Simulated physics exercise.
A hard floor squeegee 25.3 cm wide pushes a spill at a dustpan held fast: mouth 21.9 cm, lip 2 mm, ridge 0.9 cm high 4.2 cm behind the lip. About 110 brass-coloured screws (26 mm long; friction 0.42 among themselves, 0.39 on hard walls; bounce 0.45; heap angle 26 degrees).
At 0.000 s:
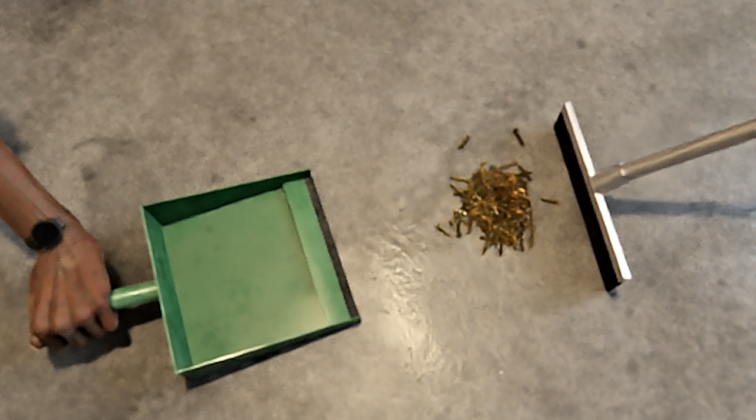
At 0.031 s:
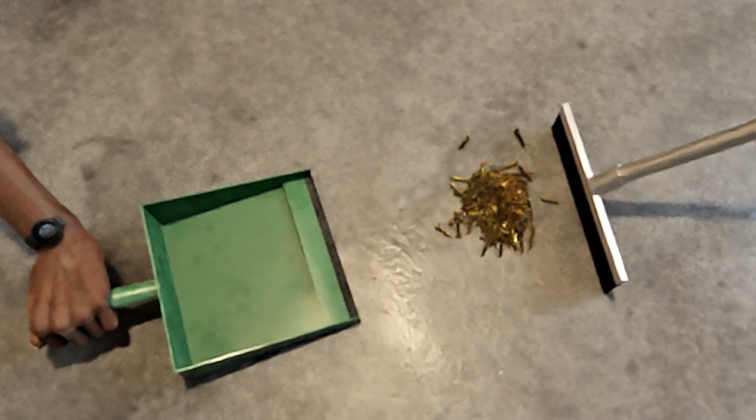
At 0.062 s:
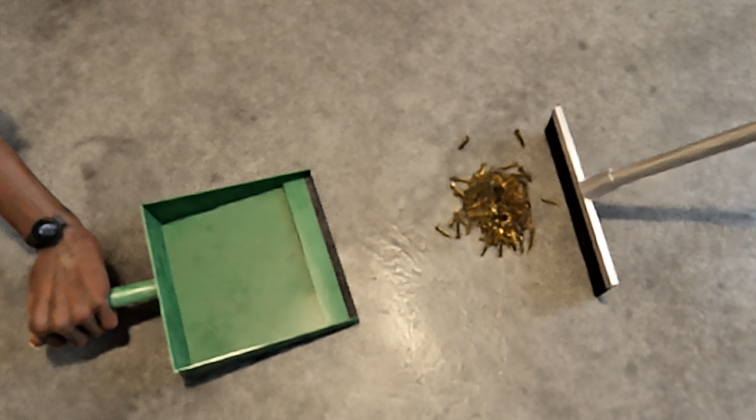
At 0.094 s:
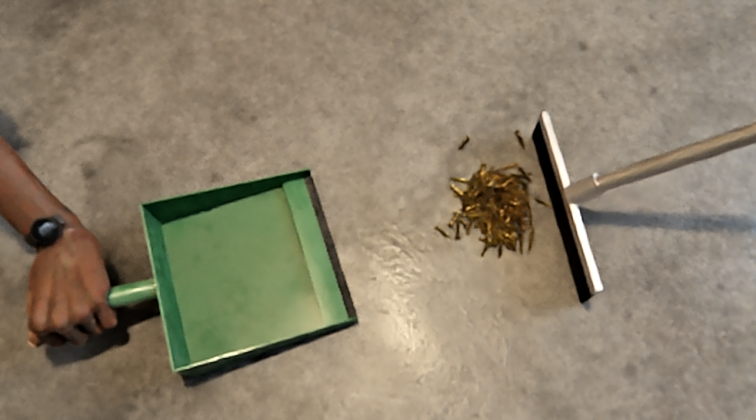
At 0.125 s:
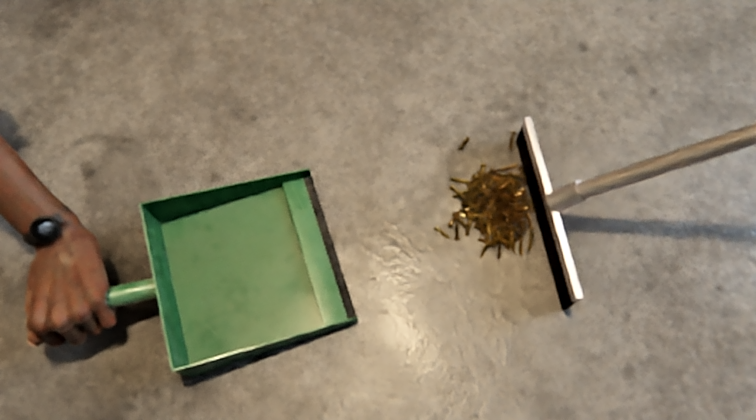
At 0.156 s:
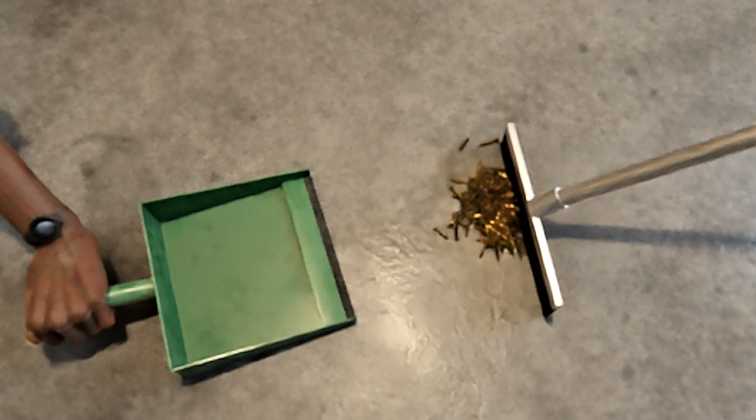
A squeegee slides left into a pile of brass-coloured screws while a hand holds a green dustpan still.
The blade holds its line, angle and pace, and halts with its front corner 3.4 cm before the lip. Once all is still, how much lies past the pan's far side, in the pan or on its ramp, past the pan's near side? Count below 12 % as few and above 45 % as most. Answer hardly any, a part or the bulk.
Past the pan's far side: Hardly any; in the pan or on its ramp: A part; past the pan's near side: Hardly any.
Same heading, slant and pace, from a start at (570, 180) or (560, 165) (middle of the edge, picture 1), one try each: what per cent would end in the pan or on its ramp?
About 25 and 30 per cent.
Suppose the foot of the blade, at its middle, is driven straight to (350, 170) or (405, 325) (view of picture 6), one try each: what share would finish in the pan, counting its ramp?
Some 15 and 10 per cent.
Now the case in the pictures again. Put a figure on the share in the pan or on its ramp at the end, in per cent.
Some 20 per cent.
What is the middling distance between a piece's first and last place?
About 22 cm.
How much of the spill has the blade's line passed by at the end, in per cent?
About 5 per cent.
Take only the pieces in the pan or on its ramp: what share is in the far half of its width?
Some 30 per cent.
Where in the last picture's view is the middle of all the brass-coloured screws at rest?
Near (344, 245).
Then, at 0.29 s, middle of the blade 15 cm from the lip; 0 % over the lip, far side 0 %, near side 0 %.
Then, at 0.38 s, middle of the blade 8 cm from the lip; 0 % over the lip, far side 0 %, near side 0 %.
After 0.60 s, middle of the blade 6 cm from the lip; 20 % over the lip, far side 0 %, near side 0 %.
By 1.2 s all is still; far side 0 %, pan 20 %, near side 0 %, in front of the lip or behind the blade 75 %.
